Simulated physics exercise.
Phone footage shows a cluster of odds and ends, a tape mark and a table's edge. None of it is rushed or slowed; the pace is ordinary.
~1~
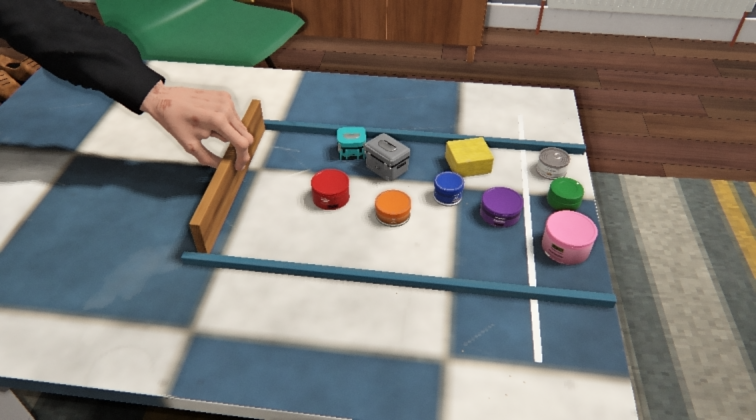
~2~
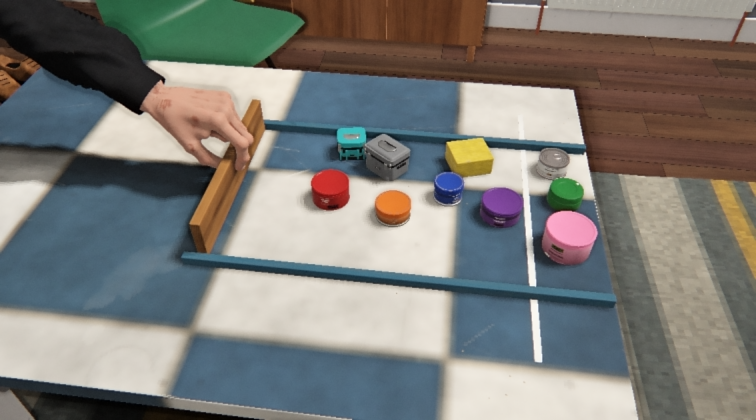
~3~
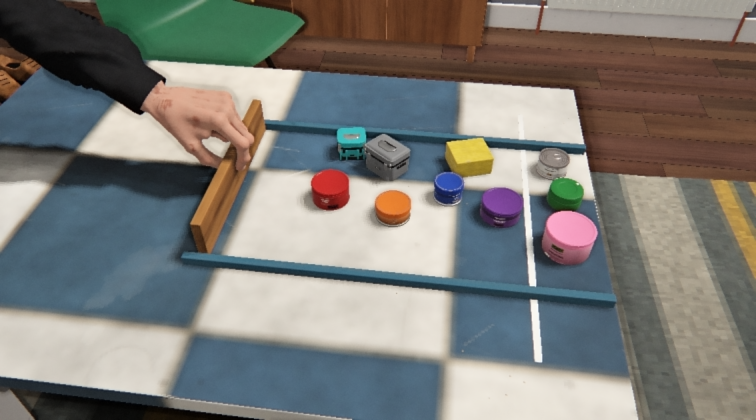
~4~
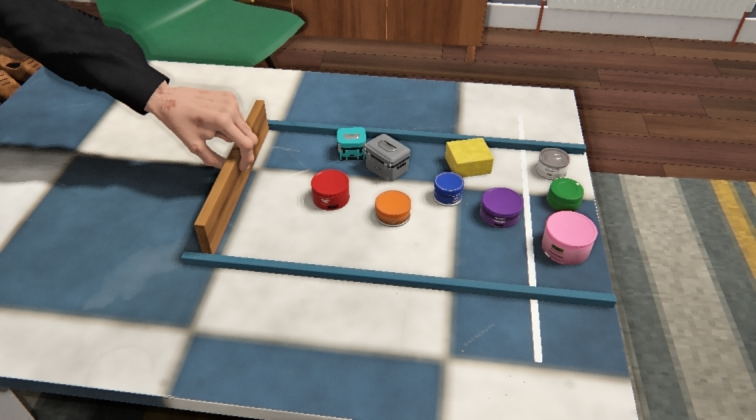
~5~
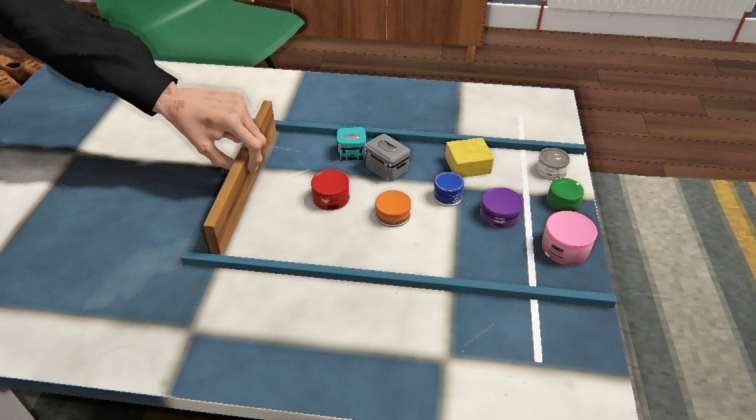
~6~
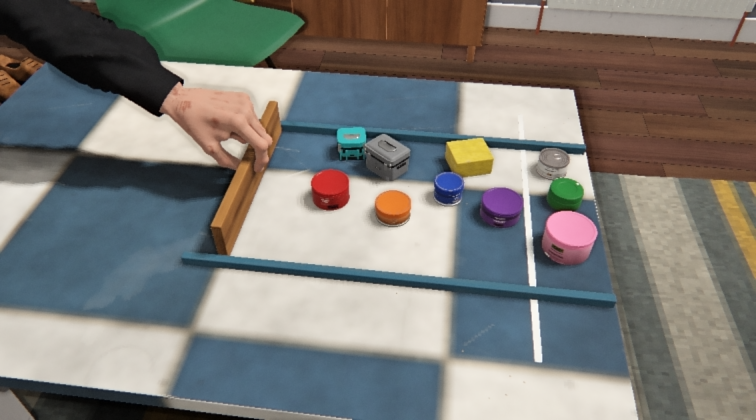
A hand slides a wooden board slightly right toward colourful containers that stay still.
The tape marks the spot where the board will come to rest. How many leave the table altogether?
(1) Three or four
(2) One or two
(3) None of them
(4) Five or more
Answer: 2.
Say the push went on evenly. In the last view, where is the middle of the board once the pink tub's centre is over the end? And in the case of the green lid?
The middle is at (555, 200) when it's the pink tub, and at (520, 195) when it's the green lid.
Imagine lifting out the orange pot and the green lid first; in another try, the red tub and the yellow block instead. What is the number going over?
Going first to second: 1 and 0.
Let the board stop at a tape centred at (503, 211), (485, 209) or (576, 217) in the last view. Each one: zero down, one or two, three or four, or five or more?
Place by place: None, then none at all, then more than four.
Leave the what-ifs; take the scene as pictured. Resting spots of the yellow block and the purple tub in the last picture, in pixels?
Final centres, first then second: (573, 163), (585, 228).
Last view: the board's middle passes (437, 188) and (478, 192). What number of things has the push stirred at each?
That gives 7 for the first and 9 for the second.
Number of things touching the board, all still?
That makes 4.
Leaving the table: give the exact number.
A count of exactly 2.
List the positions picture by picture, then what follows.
In the first picture, green lid (565, 195); pink tub (569, 238); white pot (553, 164); board (232, 171); tape (527, 213).
In the second picture, pink tub (568, 238); orange pot (393, 208).
In the third picture, white pot (553, 164); yellow block (469, 158).
In the fourth picture, green lid (565, 195); board (236, 171).
In the fifth picture, pink tub (568, 238); turquoise case (352, 144).
In the sixth picture, green lid (565, 195); pink tub (568, 238); white pot (553, 164); board (251, 172); tape (527, 213).
Early on, none off yet; green lid at rest near (565, 195); pink tub at rest near (568, 238); white pot at rest near (553, 164).
Finally, the number that fall off is one or two; lost, white pot and green lid.
